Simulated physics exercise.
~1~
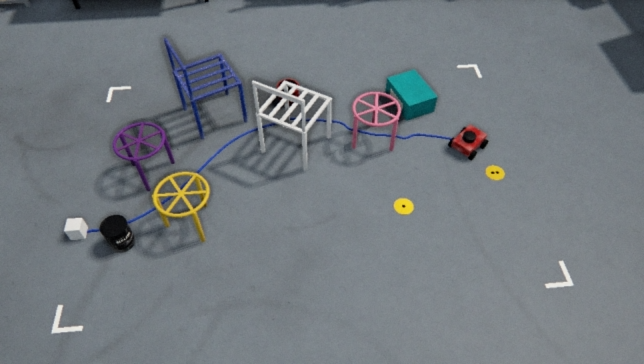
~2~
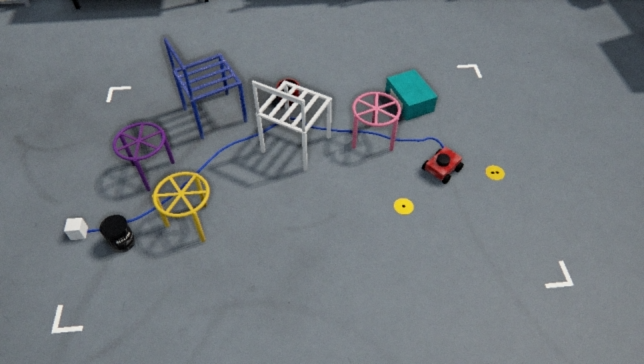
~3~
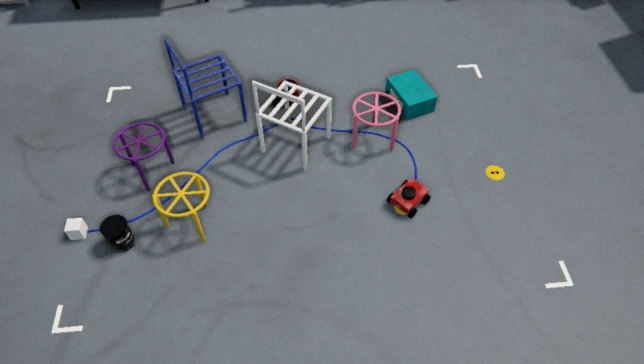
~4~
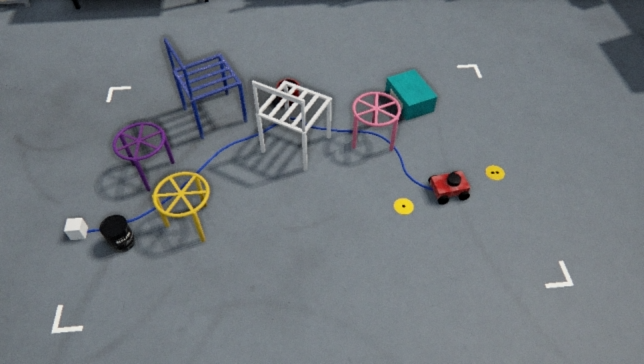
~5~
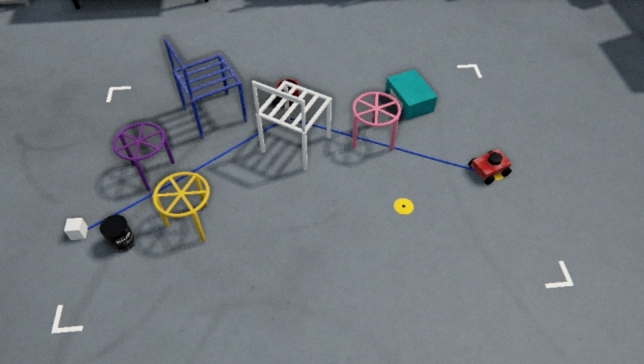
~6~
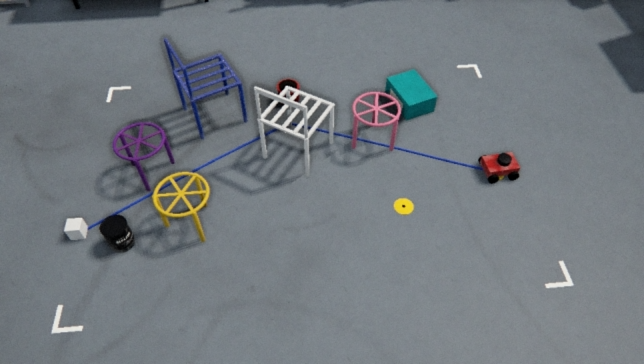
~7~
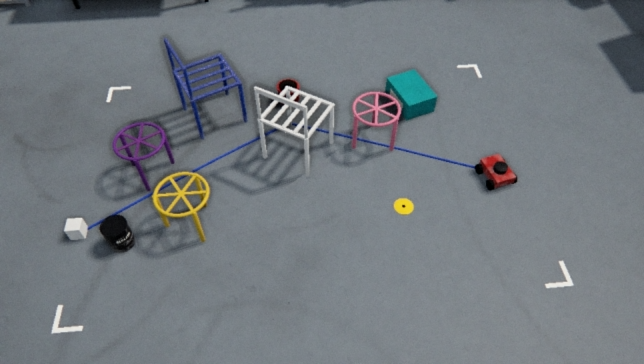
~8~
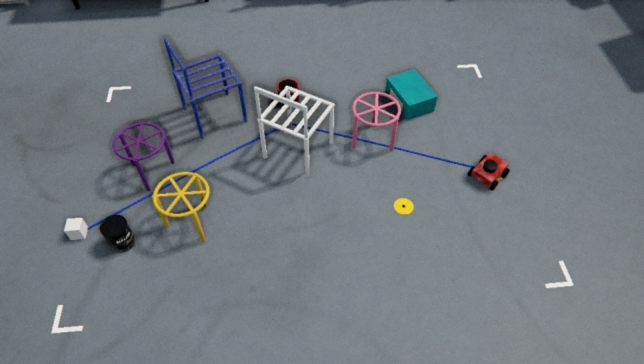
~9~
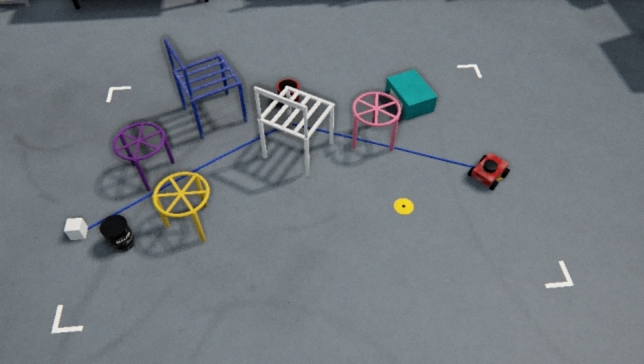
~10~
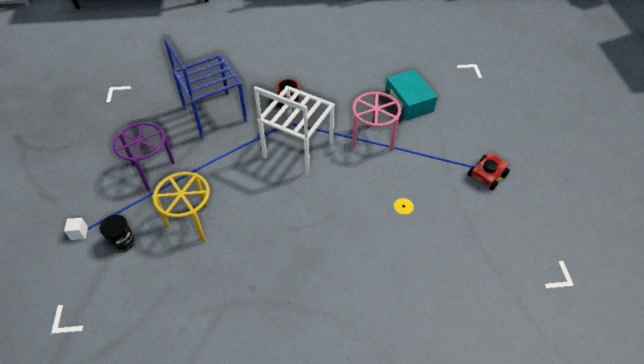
In this clip, a small red cart trailing a blue lead among stools and chairs drives down and left to one yellow mark, then right to another, pulling the lead taut and shifting the white chair slightly before stopping, with the lead still straight.
